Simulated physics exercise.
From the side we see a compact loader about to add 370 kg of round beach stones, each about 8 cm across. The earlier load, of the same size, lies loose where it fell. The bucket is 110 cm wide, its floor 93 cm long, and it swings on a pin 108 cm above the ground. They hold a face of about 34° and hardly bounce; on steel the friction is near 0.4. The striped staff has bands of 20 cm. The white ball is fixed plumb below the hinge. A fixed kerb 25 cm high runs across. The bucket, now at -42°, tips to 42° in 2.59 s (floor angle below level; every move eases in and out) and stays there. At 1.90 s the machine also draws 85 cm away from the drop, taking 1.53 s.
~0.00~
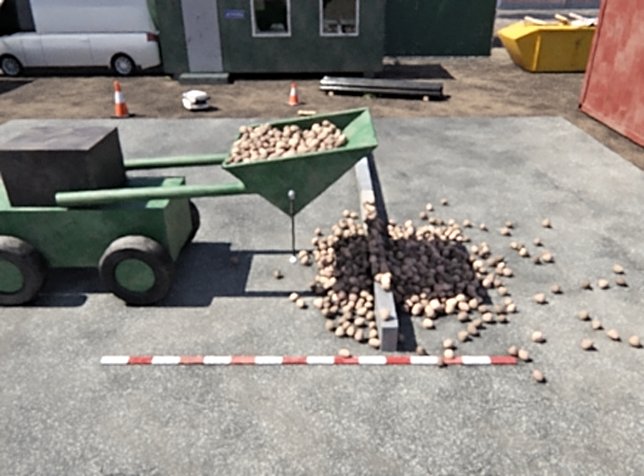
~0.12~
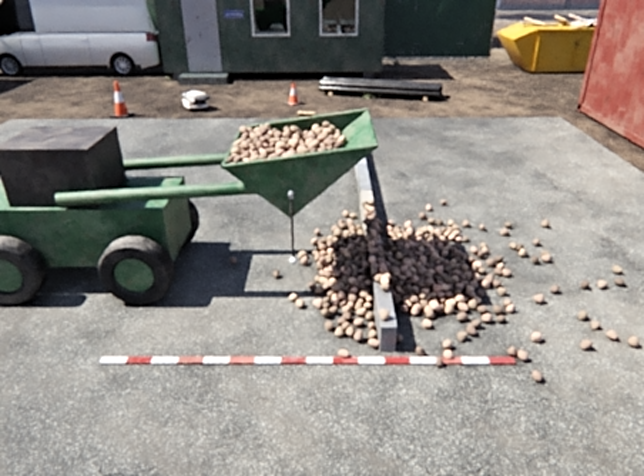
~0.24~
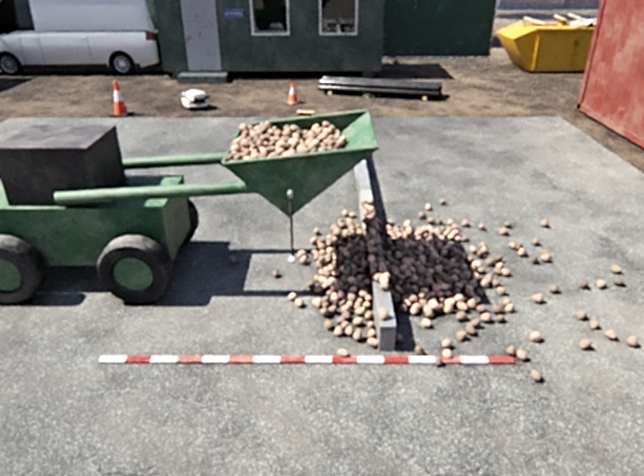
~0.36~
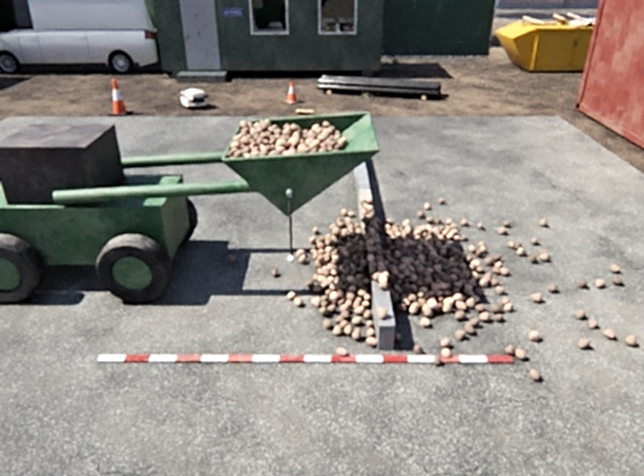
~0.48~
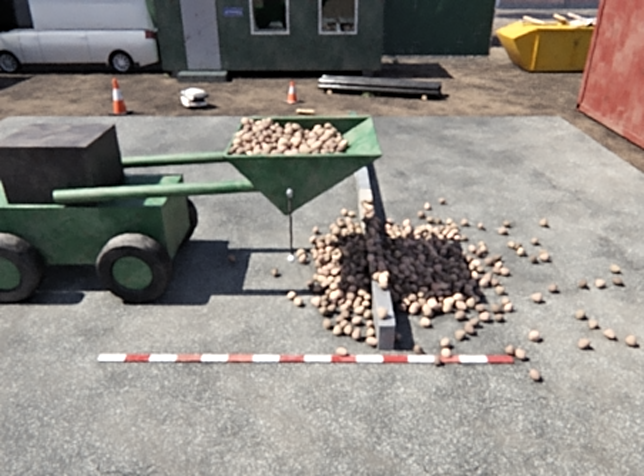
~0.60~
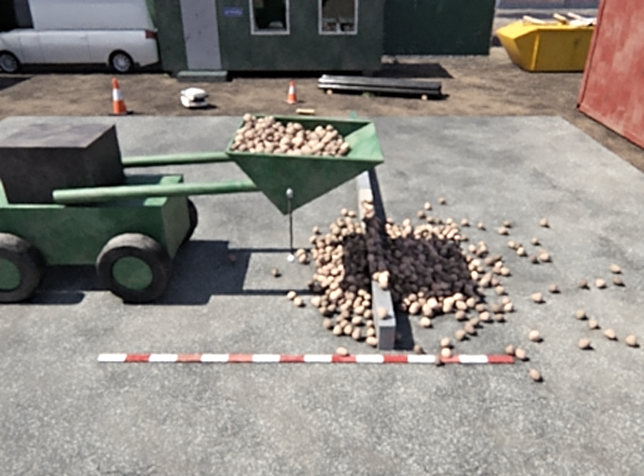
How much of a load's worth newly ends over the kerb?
About 39 per cent.
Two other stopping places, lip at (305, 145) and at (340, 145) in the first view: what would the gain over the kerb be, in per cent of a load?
First some 0, then 0 per cent.
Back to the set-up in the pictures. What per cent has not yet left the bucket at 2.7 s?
It holds some 0 per cent.
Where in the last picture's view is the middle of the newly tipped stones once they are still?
Near (355, 260).
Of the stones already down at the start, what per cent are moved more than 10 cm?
Roughly 15 per cent of them.
After 1.9 s the floor is at 29°; in per cent of one load, 89 in the bucket, 51 on this side of the kerb, 60 over the kerb; the foremost stones are at (589, 278).
After 2.7 s the floor is at 42°; in per cent of one load, 0 in the bucket, 104 on this side of the kerb, 96 over the kerb; the foremost stones are at (589, 278).
After 3.9 s the floor is at 42°; in per cent of one load, 0 in the bucket, 103 on this side of the kerb, 97 over the kerb; the foremost stones are at (589, 278).
After 6.5 s the floor is at 42°; in per cent of one load, 0 in the bucket, 103 on this side of the kerb, 97 over the kerb; the foremost stones are at (589, 278). Net gain over the kerb, 39.
